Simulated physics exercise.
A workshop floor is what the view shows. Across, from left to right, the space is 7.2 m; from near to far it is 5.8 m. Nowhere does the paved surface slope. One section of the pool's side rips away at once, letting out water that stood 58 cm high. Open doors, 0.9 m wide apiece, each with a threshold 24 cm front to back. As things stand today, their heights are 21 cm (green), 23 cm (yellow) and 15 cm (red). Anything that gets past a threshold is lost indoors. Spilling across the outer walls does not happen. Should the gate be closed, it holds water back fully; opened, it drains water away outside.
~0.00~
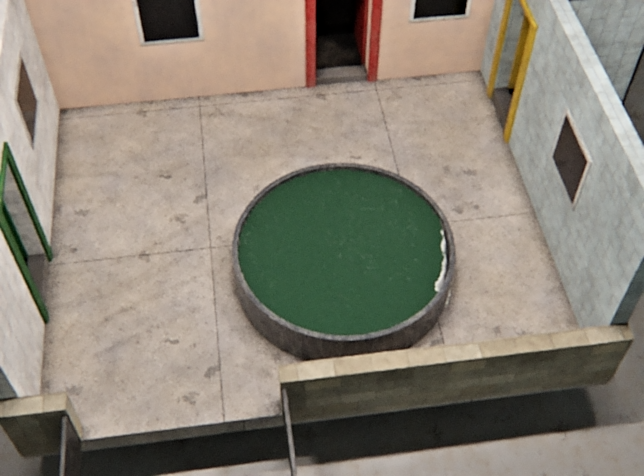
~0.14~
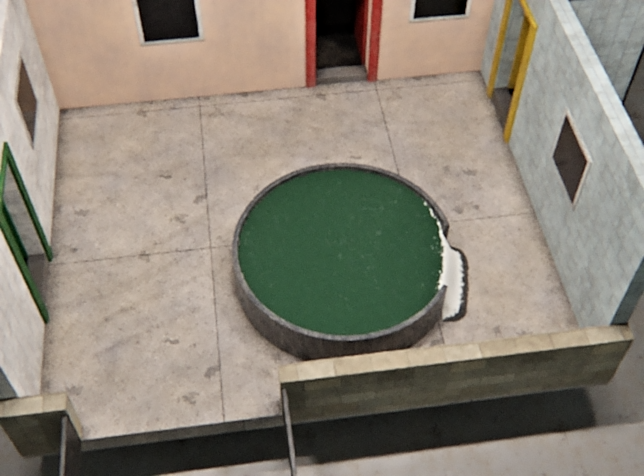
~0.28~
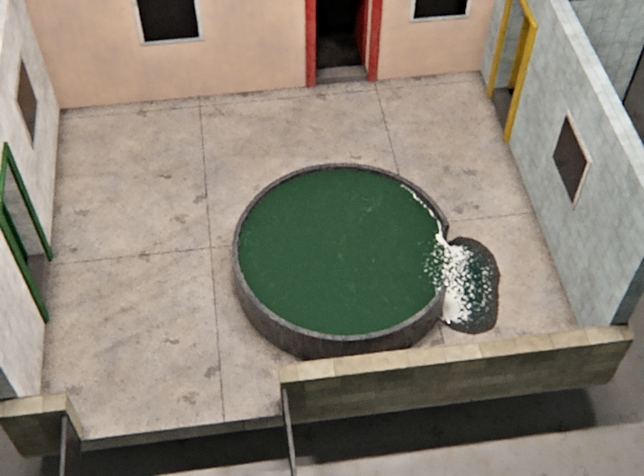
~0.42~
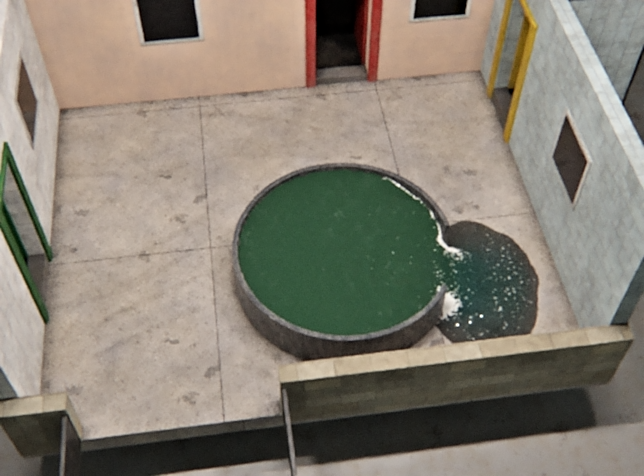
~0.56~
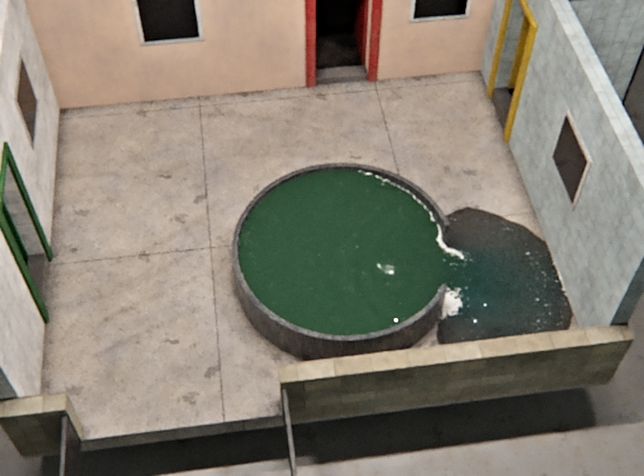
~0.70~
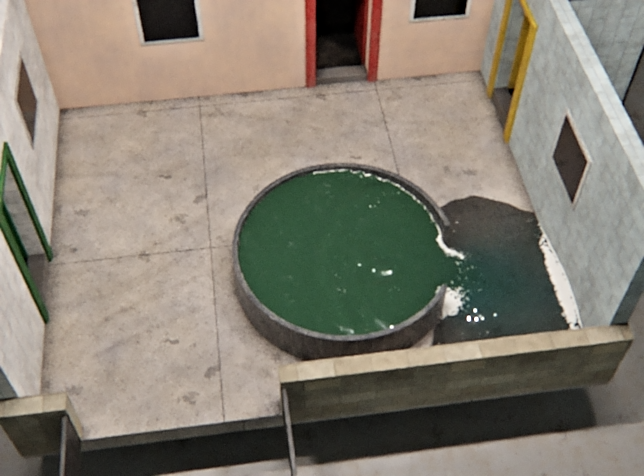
Green water burst through the right side of a round pool in a walled yard, foaming at the gap, then spread across the paved floor in a dark, widening puddle to the right-hand wall.
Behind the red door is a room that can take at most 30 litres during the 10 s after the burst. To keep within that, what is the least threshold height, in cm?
Some 7.5 cm.
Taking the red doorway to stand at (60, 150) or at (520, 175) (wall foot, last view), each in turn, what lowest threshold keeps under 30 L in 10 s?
Around 7.5 and 7.0 cm respectively.
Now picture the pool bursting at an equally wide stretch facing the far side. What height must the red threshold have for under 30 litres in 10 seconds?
Then roughly 23 cm.
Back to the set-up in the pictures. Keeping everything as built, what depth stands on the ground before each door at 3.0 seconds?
Before green it's 0 cm, before yellow 5 cm, before red 0 cm.
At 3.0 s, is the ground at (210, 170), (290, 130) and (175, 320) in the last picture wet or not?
Okay, in order that's stayed dry, stayed dry and finally stayed dry.
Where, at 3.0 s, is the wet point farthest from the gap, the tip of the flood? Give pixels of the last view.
At about (472, 72).
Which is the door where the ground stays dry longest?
Last in line is the green door.
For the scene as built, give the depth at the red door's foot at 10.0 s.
About 9.5 centimetres.
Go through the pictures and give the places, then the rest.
In the first frame, still water, 58 cm deep, in the pool at (344, 248); the red door at (343, 36) is dry.
In the second frame, water pours out at (446, 274) and has run 0.3 m, to (460, 311); about 8 cm deep outside, 58 cm at the back.
In the third frame, the gap is at (446, 276), the front 0.7 m out at (493, 304); the back of the pool holds 58 cm.
In the fourth frame, the front is at (533, 281), 1.2 m from the gap at (446, 276); 2.0 m2 of floor is wet, 58 cm left at the back.
In the fifth frame, the gap is at (446, 276), the front 1.7 m out at (567, 302); the back of the pool holds 58 cm.
In the sixth frame, the front is at a hidden place, 2.0 m from the gap at (446, 275); 3.9 m2 of floor is wet, 58 cm left at the back; the red door at (343, 36), 4.4 m from the gap, is still 3.6 m from the nearest water.
After 1.4 s water covers 10 % of the floor, deepest (44 cm) near (579, 360); it has not reached the red door.
After 3.0 s water covers 30 % of the floor, deepest (39 cm) near (575, 348); it has not reached the red door.
After 10.0 s water covers 95 % of the floor, deepest (17 cm) near (441, 352); 10 cm at the red door, 0 litres in over its 15 cm threshold.
At the red door as built, the water arrived by 3.5 s and peaked near 12 cm at 6.2 s.
Run again over the same 10 s with other heights there, 42 litres in over 6.5 cm, 14 litres over 9 cm. The limit of 30 litres is kept from about 7.5 cm up.
